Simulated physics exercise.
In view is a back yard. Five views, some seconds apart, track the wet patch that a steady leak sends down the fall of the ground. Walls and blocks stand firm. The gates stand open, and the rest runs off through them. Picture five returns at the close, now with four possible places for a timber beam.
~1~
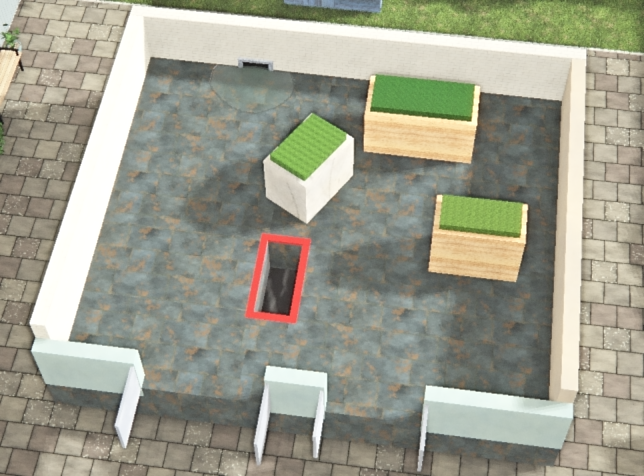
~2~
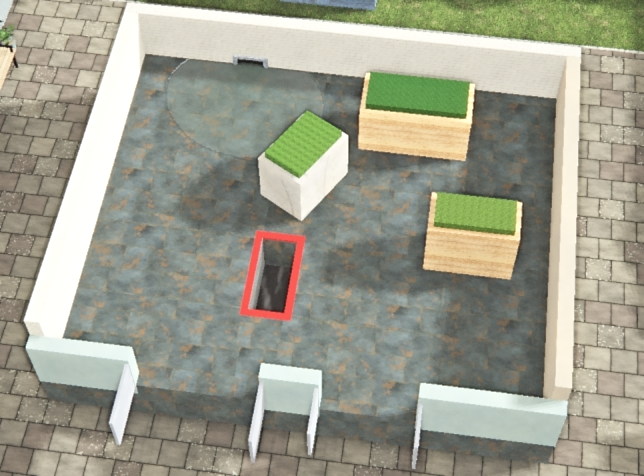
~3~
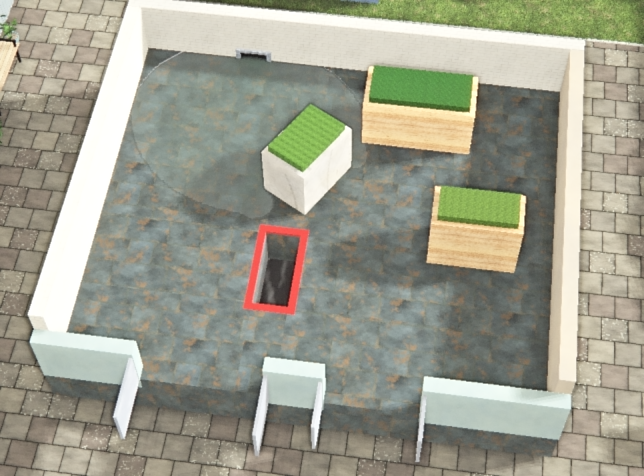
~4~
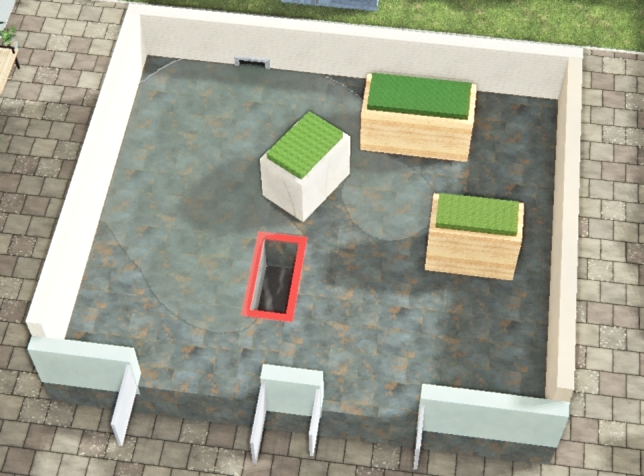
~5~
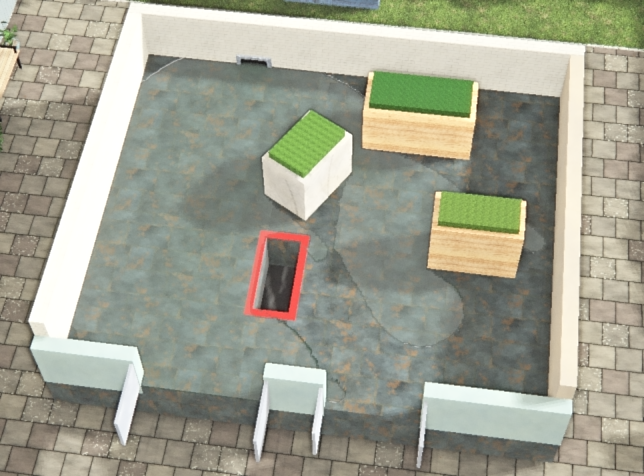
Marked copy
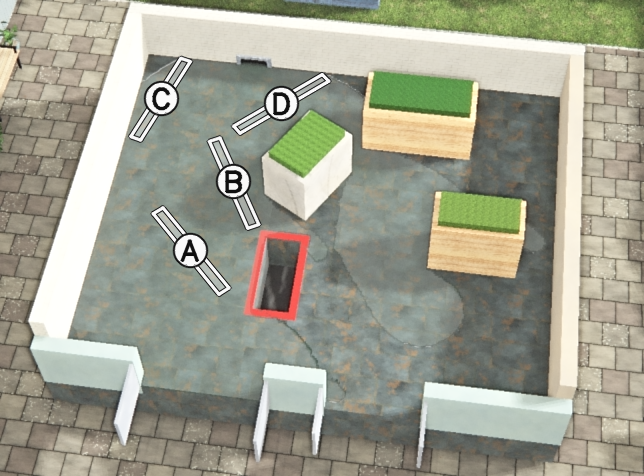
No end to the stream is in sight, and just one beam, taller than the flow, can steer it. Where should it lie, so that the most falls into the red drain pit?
A is best.
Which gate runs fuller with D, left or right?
More leaves on the left.
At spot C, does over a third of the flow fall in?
No, it does not.
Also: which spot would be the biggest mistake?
That would be D.
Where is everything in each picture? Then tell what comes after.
Outfall at (256, 64); red drain pit at (279, 277); open gate at (375, 405); open gate at (207, 383); water covers 3 % of the ground and shows as far out as (246, 107); red drain pit still dry.
Water covers 11 % of the ground and shows as far out as (220, 151); red drain pit still dry.
Water covers 22 % of the ground and shows as far out as (261, 209); red drain pit still dry.
Water covers 39 % of the ground and shows as far out as (233, 326); red drain pit taking water.
Water covers 58 % of the ground and shows as far out as (450, 321); red drain pit taking water.
On the marked copy, A from (158, 210) to (223, 291); B from (214, 139) to (253, 226); C from (135, 138) to (185, 59); D from (236, 129) to (325, 77).
With A, about 54 % of the stream runs into the red drain pit, about 44 % out by the gates.
With B, about 30 % of the stream runs into the red drain pit, about 67 % out by the gates.
With C, about 18 % of the stream runs into the red drain pit, about 80 % out by the gates.
With D, about 11 % of the stream runs into the red drain pit, about 87 % out by the gates.
